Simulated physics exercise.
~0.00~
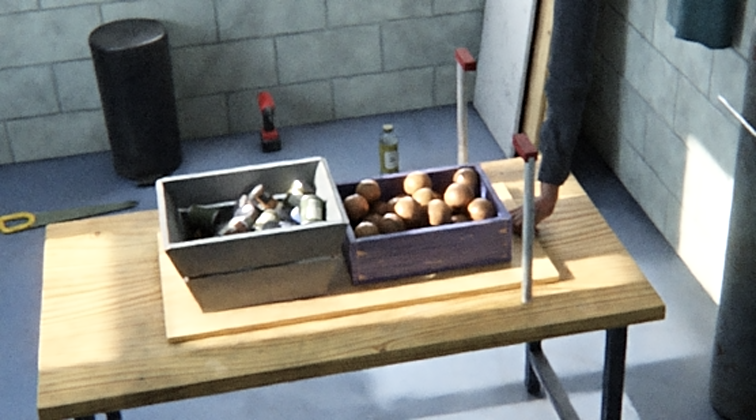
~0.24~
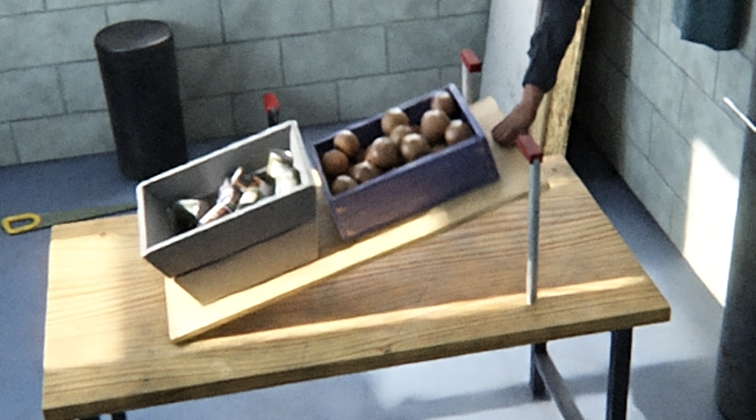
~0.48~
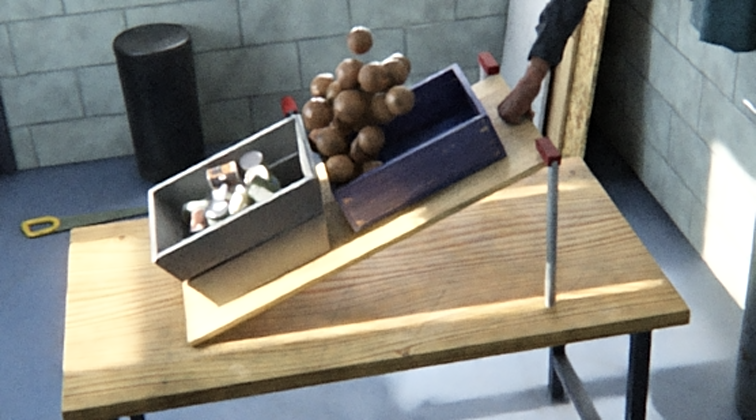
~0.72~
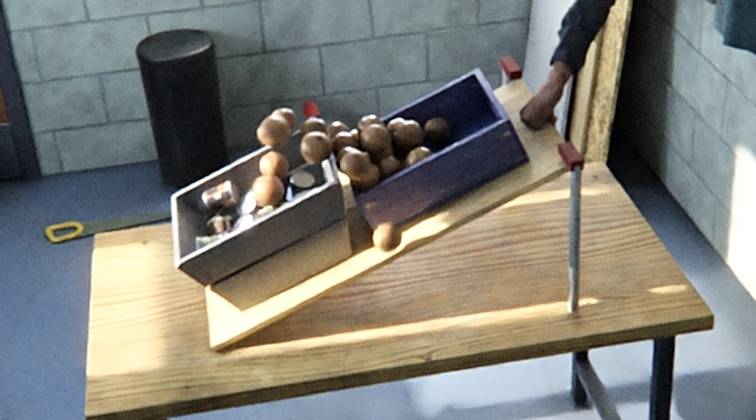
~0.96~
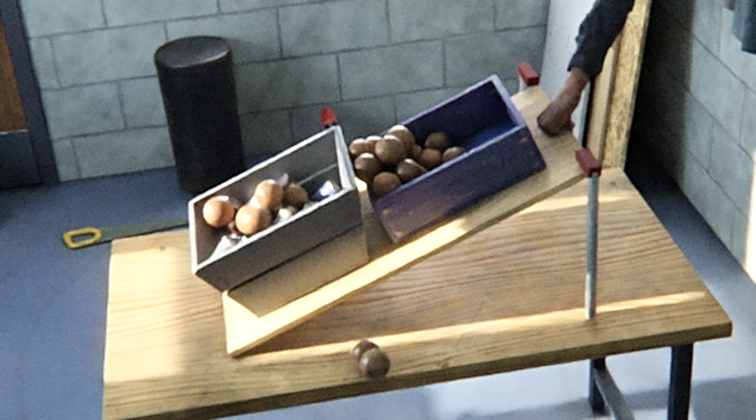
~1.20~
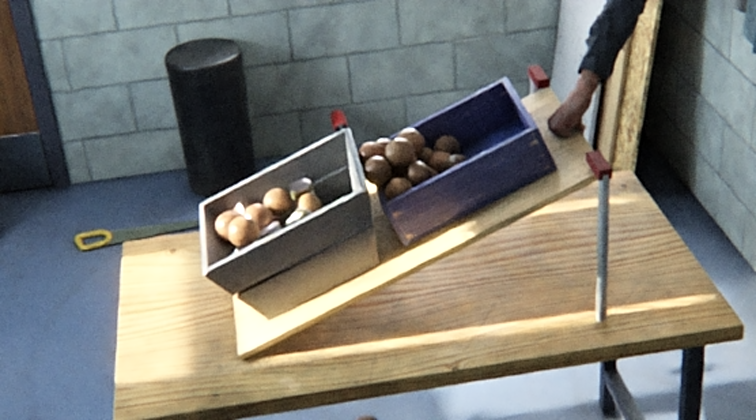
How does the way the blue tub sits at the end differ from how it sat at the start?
At the start the blue tub sits level, low over the table. By the end it is higher up and slanted with the board, its right end raised.
